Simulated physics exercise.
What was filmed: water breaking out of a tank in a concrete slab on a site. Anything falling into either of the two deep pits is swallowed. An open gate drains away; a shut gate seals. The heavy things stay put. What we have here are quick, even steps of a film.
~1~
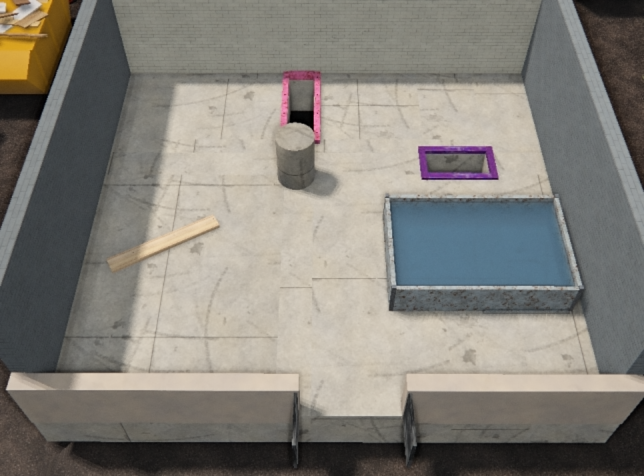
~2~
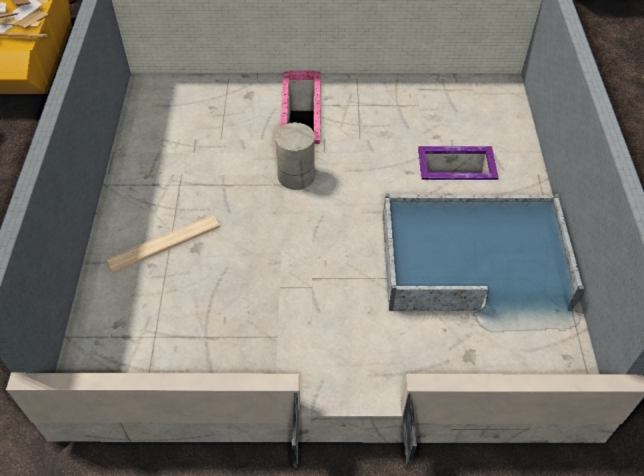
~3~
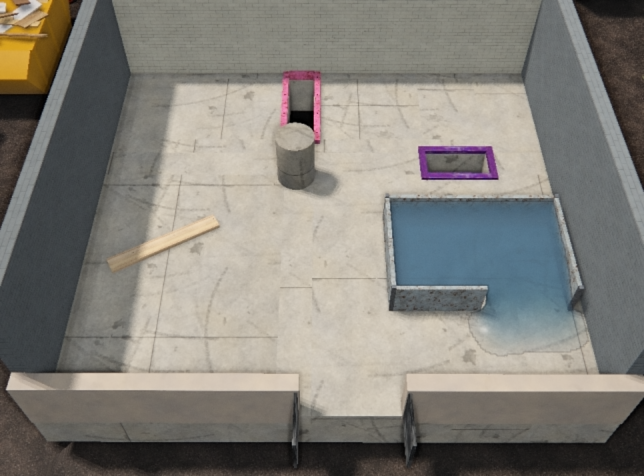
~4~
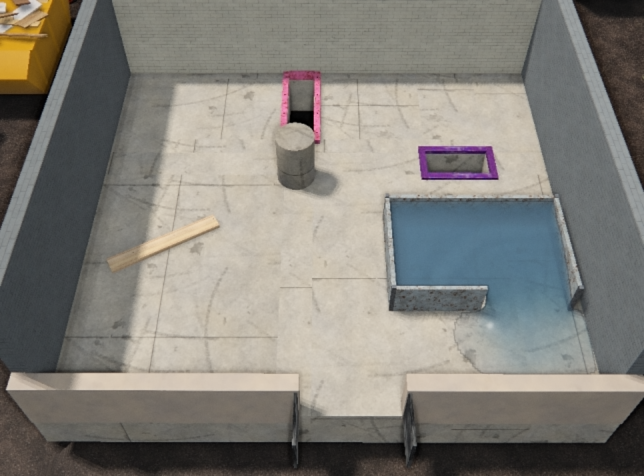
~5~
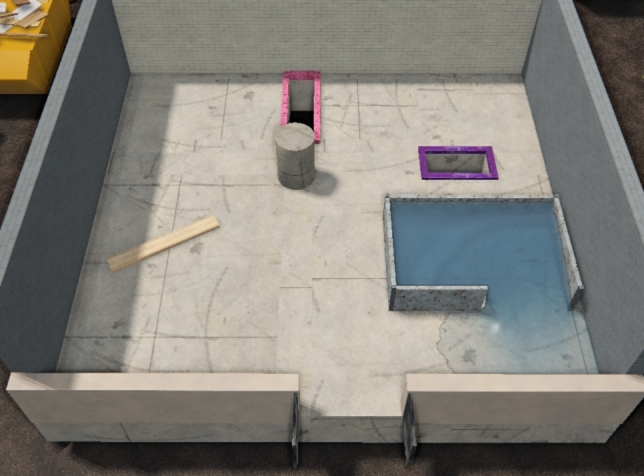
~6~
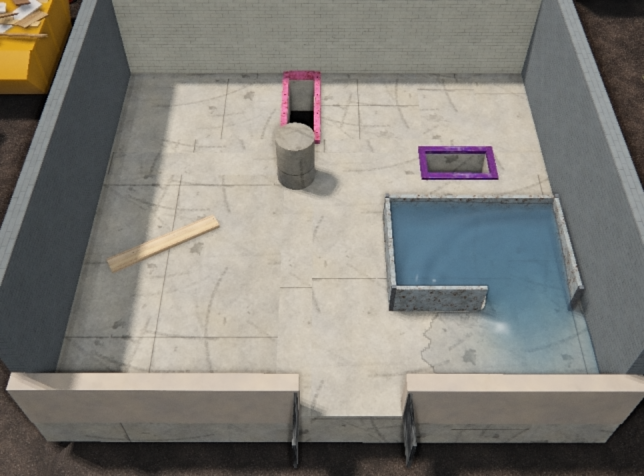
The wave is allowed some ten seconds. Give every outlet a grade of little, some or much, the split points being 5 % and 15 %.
Grades: Gate - some; pink pit - little; purple pit - little.
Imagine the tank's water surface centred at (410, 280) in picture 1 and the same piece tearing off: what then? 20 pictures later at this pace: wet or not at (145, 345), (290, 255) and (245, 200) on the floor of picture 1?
In sequence: Inundated, next unflooded, then unflooded.
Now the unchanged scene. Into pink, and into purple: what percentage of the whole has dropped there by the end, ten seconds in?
Around 0 percent for the first, around 0 percent for the second.
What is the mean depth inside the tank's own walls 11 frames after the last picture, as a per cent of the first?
It works out to roughly 58 percent.
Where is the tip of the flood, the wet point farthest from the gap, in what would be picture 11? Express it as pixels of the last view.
(373, 399).
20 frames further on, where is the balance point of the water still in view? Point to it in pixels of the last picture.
Roughly (448, 310) in the last picture.
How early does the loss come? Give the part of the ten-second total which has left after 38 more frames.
Share gone: About 60 %.
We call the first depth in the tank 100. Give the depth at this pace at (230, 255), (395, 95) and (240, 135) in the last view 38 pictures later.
My figures are about 4, 0 and 0 percent.
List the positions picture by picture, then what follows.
In the first picture, the tank at (478, 243) is whole and still.
In the second picture, the front is at (574, 321), out from the gap at (527, 301).
In the third picture, water pours out at (526, 302) and has run to (585, 331).
In the fourth picture, water pours out at (526, 303) and has run to (593, 364).
In the fifth picture, water pours out at (526, 303) and has run to a hidden place.
In the sixth picture, water pours out at (526, 303) and has run to a hidden place.
A moment on, water covers 5 % of the floor; the gate 0 %, the pink pit 0 %, the purple pit 0 %.
Next, water covers 15 % of the floor; the gate 0 %, the pink pit 0 %, the purple pit 0 %.
Then, water covers 30 % of the floor; the gate 1 %, the pink pit 0 %, the purple pit 0 %.
Later, water covers 45 % of the floor; the gate 5 %, the pink pit 0 %, the purple pit 0 %.
In the end, water covers 70 % of the floor; the gate 7 %, the pink pit 0 %, the purple pit 0 %.
